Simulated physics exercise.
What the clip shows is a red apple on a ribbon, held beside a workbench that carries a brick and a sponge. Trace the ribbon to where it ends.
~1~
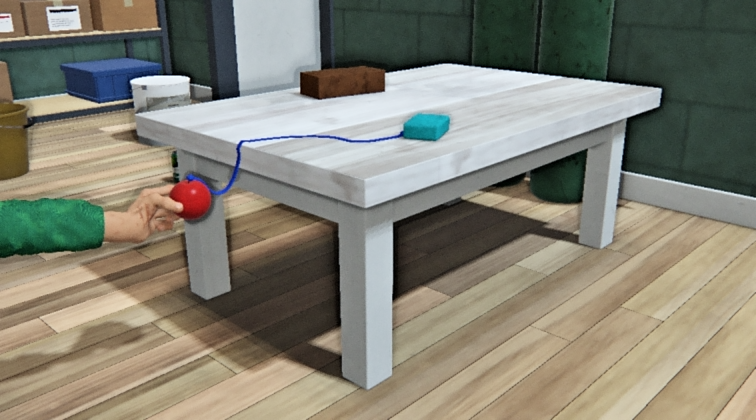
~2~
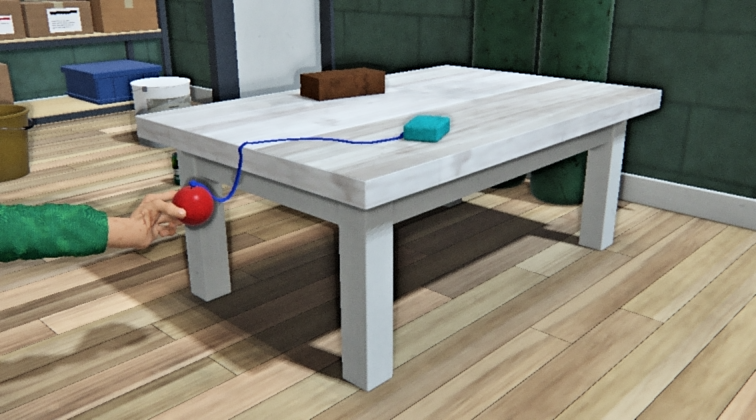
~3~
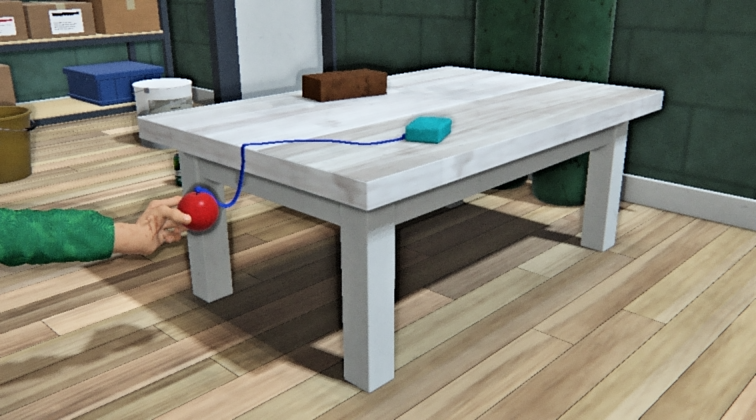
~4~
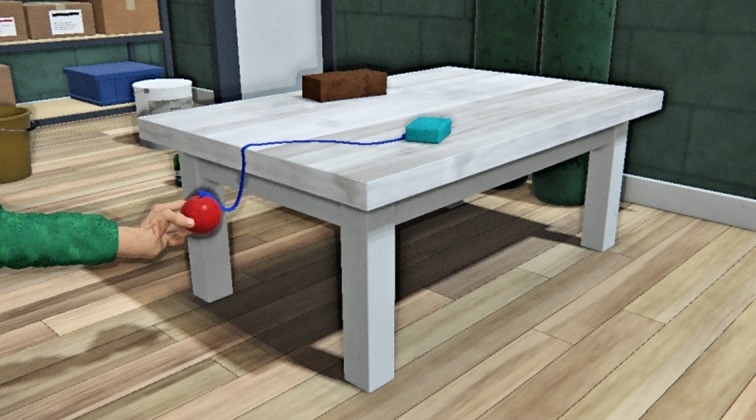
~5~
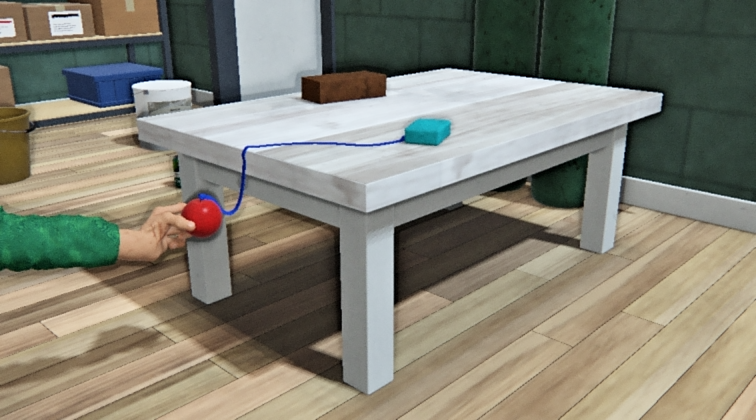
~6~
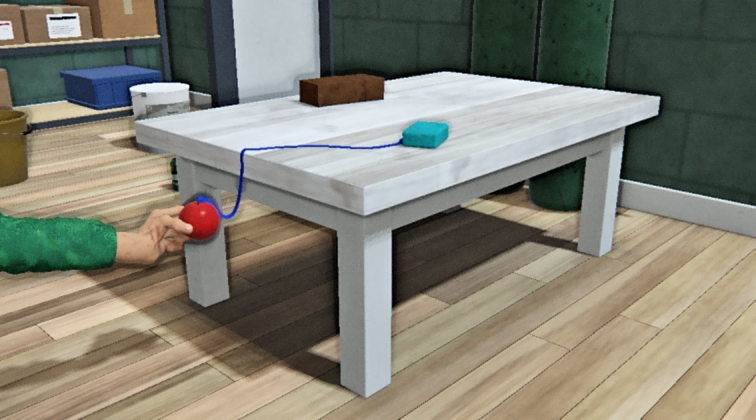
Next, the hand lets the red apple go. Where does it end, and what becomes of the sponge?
The red apple goes all the way down; the sponge is yanked off.
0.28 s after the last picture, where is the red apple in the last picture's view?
At that time it is around pixel (211, 328).
Then, 0.28 s on from there, apple off the ground near (211, 328); brick in place; sponge tugged along near (384, 137).
Then, 0.52 s on from there, apple on the floor near (226, 355); brick in place; sponge over the edge.
Then, 0.76 s on from there, apple on the floor near (235, 354); brick in place; sponge down on the floor.
In the end, apple on the floor near (238, 354); brick in place; sponge down on the floor. The red apple lands on the floor and the sponge follows it down.
